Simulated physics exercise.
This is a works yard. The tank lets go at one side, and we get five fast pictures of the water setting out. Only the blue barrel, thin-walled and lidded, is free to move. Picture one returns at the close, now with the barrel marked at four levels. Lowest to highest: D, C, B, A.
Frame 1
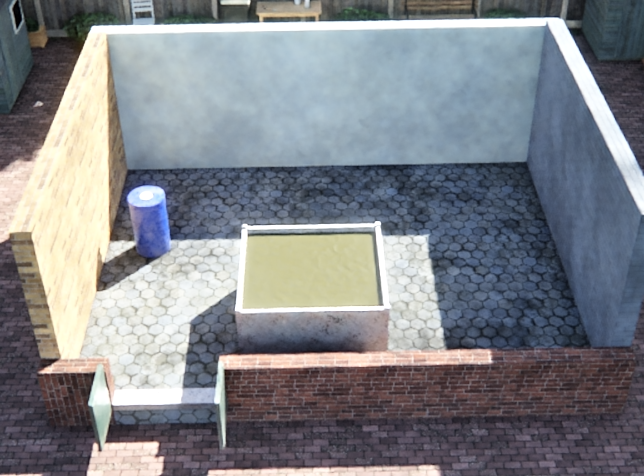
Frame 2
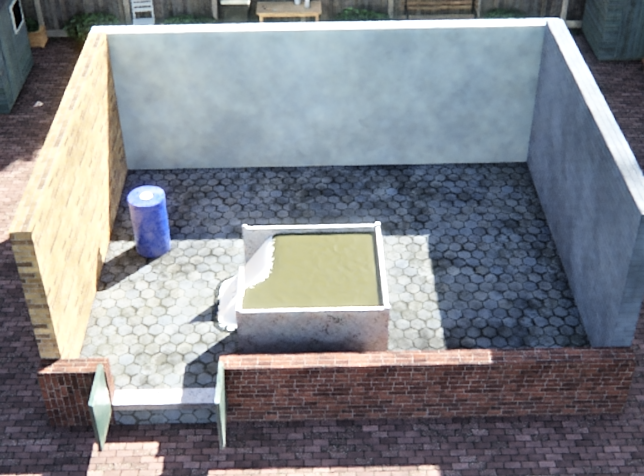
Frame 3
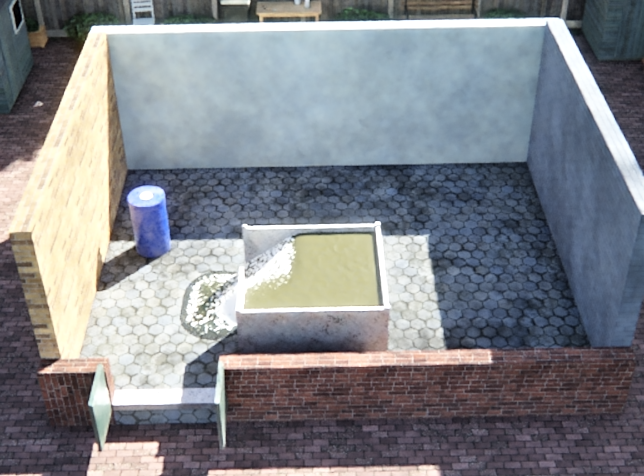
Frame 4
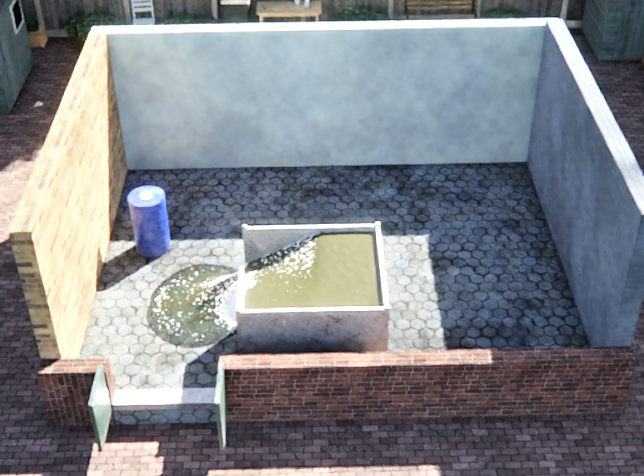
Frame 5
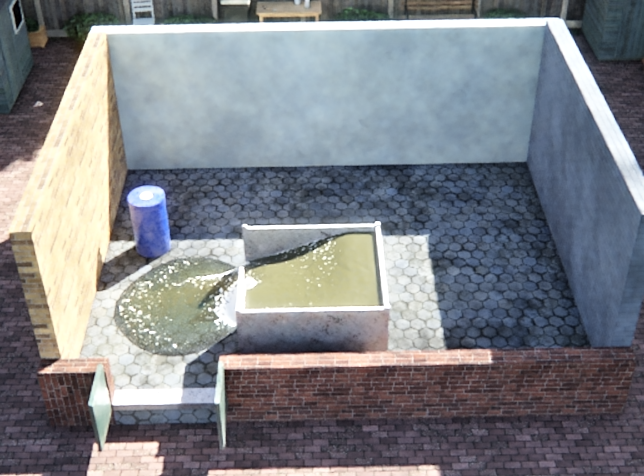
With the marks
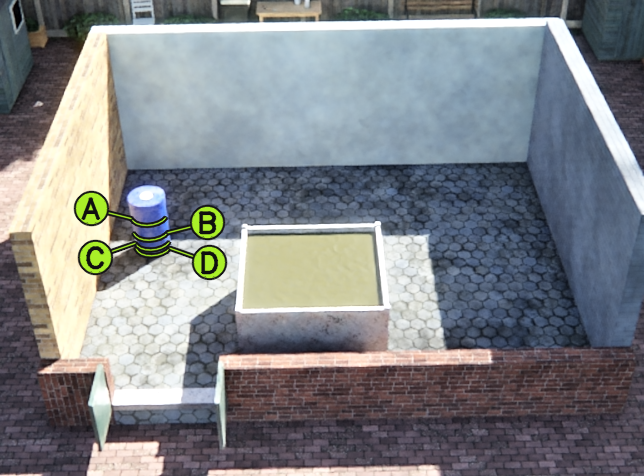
Murky water poured out of the left side of a full, square tank in a walled yard and spread across the paving in a widening, foam-flecked puddle, while the blue barrel nearby stayed still.
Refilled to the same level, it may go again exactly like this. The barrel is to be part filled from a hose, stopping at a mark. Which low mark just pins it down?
I would pick line A.
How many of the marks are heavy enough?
One of them.
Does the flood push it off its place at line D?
Yes, that goes wrong.
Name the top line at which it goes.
That is line B.
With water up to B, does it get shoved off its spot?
Yes, it does.
In lime, A at (147, 225); B at (149, 240); C at (150, 250); D at (151, 255); from the bottom up D, C, B, A.
If A is chosen, it does not move.
If B is chosen, it is pushed about twice its own width away.
If C is chosen, it is pushed about 6 times its own width away.
If D is chosen, it is pushed about 6 times its own width away.
